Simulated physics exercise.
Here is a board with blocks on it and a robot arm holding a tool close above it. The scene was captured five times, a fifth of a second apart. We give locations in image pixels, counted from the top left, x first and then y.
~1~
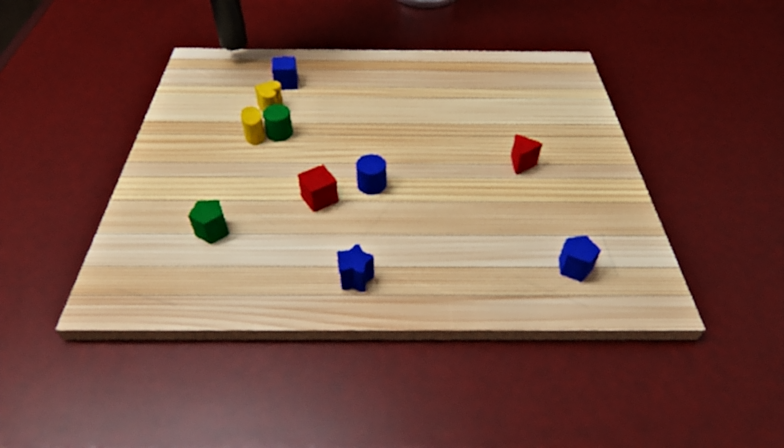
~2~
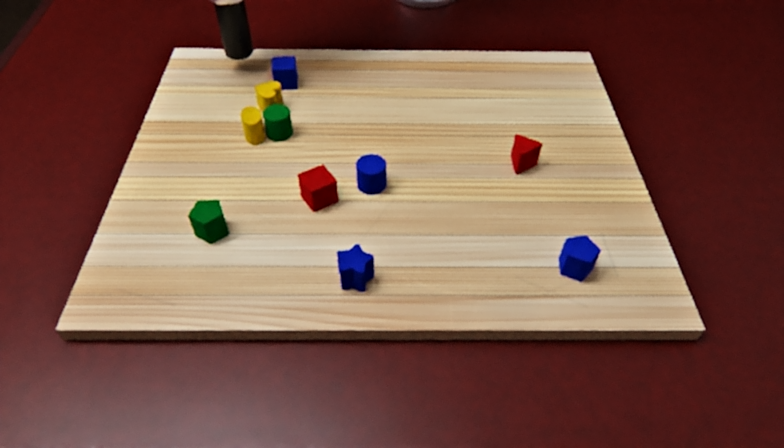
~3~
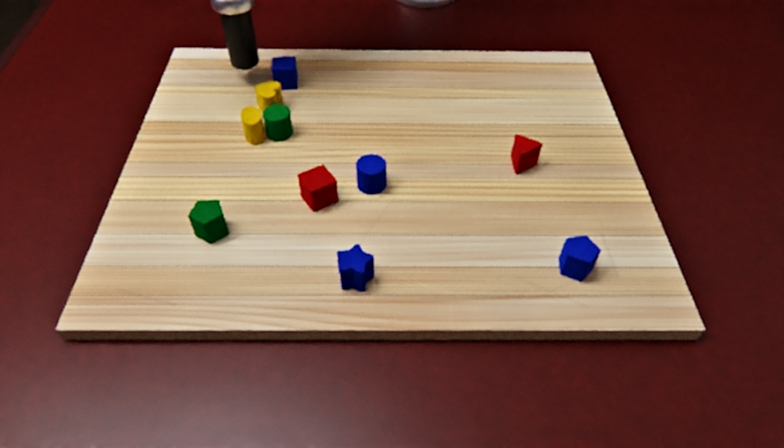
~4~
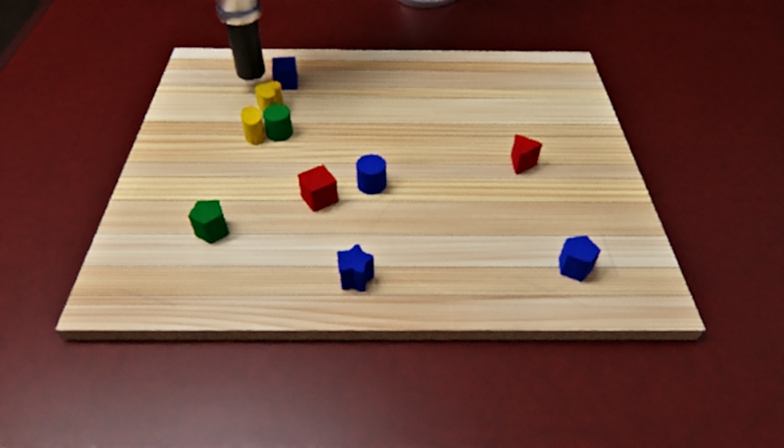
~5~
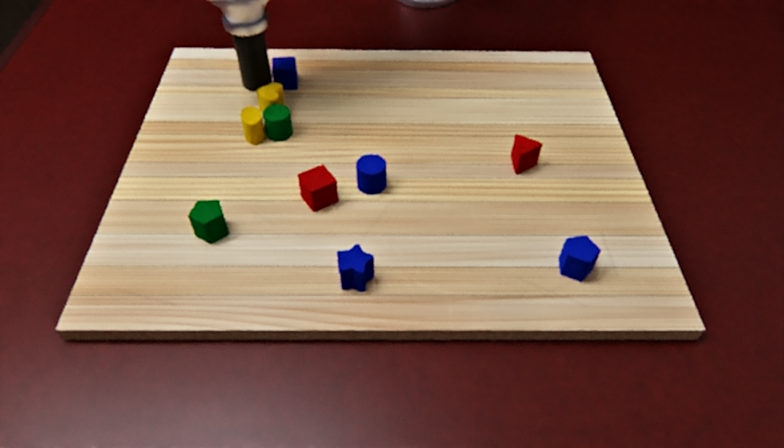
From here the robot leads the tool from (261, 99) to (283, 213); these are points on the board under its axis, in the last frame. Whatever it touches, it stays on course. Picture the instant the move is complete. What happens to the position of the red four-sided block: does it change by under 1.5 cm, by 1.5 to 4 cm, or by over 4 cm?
It will fall in the lowest band, under 1.5 cm.
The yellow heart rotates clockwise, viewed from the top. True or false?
False.
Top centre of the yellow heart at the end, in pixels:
Its top middle is near (290, 109).
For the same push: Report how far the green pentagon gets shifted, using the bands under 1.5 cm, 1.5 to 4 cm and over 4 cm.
It gets moved under 1.5 cm.
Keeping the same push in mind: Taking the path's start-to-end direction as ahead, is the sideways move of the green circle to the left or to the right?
That's a shift to the left.
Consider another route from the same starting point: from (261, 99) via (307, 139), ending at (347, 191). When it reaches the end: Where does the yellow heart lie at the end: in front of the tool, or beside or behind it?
I'm fairly sure the yellow heart slides away from the front of the tool at some point.
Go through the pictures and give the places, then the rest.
The first picture shows tool's lower end at (234, 44); green pentagon at (206, 210); yellow oval block at (251, 115); yellow heart at (268, 88); green circle at (276, 112); red four-sided block at (317, 177).
The second picture shows tool at (240, 53); blocks still.
The third picture shows tool at (245, 63); blocks still.
The fourth picture shows tool at (251, 73); blocks still.
The fifth picture shows tool at (258, 84); green pentagon at (206, 210); yellow oval block at (251, 115); yellow heart at (270, 91); green circle at (276, 112); red four-sided block at (317, 177).
The first path, step by step. One third of the way, tool at (264, 118); yellow oval block at (248, 130), turned 20° clockwise; yellow heart at (290, 108), turned 65° anticlockwise; green circle at (287, 125).
Two thirds of the way, tool at (271, 155); yellow oval block at (239, 156), turned 120° clockwise; yellow heart at (290, 109), turned 70° anticlockwise; green circle at (301, 141).
At the end, tool at (280, 198); green pentagon still; yellow oval block at (241, 158), turned 145° clockwise; yellow heart at (290, 109), turned 70° anticlockwise; green circle at (301, 140); red four-sided block still.
